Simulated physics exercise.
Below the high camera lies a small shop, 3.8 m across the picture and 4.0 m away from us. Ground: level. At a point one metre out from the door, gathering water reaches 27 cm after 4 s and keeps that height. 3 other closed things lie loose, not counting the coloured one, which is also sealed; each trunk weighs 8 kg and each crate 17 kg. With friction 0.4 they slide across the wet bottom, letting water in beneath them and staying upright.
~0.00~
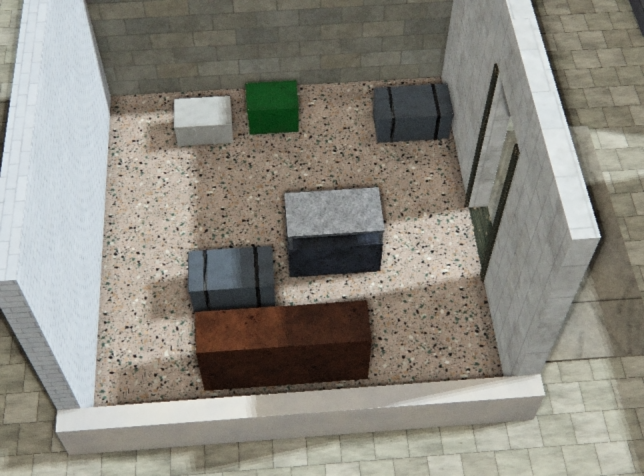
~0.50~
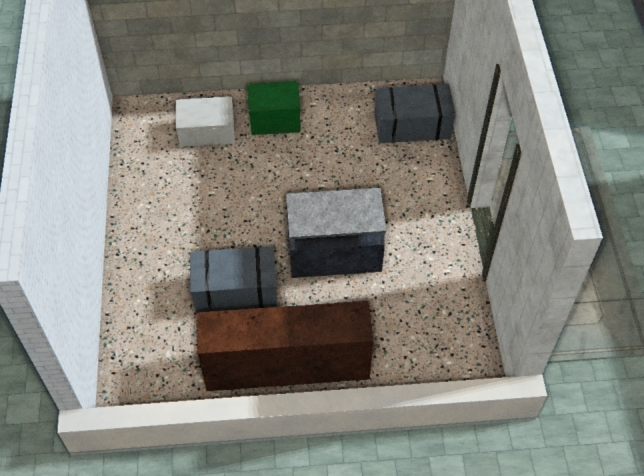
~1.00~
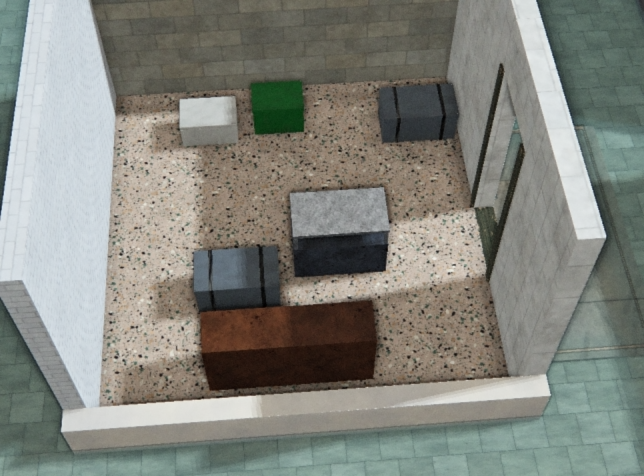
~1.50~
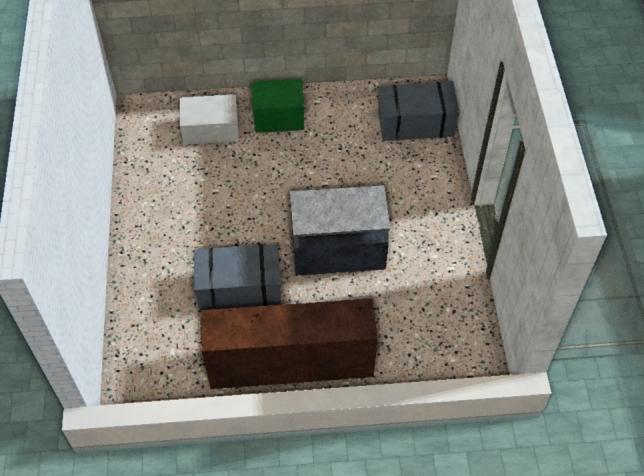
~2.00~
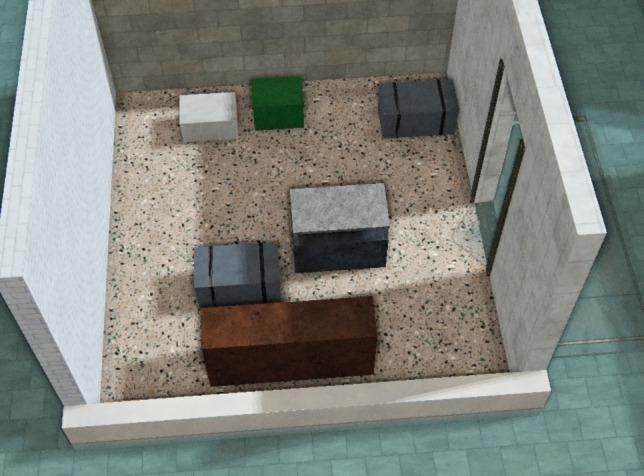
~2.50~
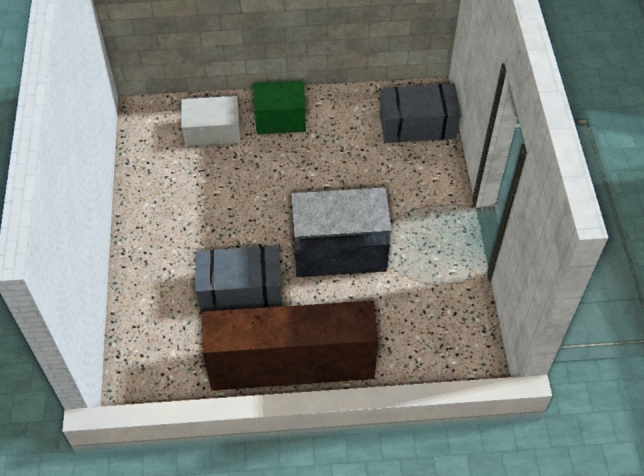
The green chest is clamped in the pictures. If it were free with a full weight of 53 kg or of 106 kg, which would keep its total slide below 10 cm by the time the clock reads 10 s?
The lower weight.
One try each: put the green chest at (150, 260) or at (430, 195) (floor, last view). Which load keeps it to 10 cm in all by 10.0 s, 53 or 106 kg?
For the first spot the lighter suffices, for the second the lighter suffices.
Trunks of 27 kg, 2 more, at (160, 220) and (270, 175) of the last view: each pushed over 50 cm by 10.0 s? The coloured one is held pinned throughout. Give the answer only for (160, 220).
Answer: It goes not that far.
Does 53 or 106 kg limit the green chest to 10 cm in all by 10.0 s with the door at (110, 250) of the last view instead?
In that setup the first mass works.
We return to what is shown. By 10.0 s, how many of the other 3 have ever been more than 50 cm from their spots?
I make that 1.
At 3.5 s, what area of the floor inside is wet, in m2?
My estimate is roughly 3.5 m2.
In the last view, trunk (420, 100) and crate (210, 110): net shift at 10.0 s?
Shifts: 30 cm / 20 cm.
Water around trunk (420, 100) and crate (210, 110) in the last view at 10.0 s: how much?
Close to 4 and 10 centimetres.
After 3.5 s the green chest would be 0 cm from its start with 53 kg and 0 cm from its start with 106 kg; 0 cm of water round it then.
After 4.5 s the green chest would be 0 cm from its start with 53 kg and 0 cm from its start with 106 kg; 3 cm of water round it then.
After 7.0 s the green chest would be 0 cm from its start with 53 kg and 0 cm from its start with 106 kg; 8 cm of water round it then.
After 10.0 s the green chest would be 0 cm from its start with 53 kg and 0 cm from its start with 106 kg; 10 cm of water round it then.
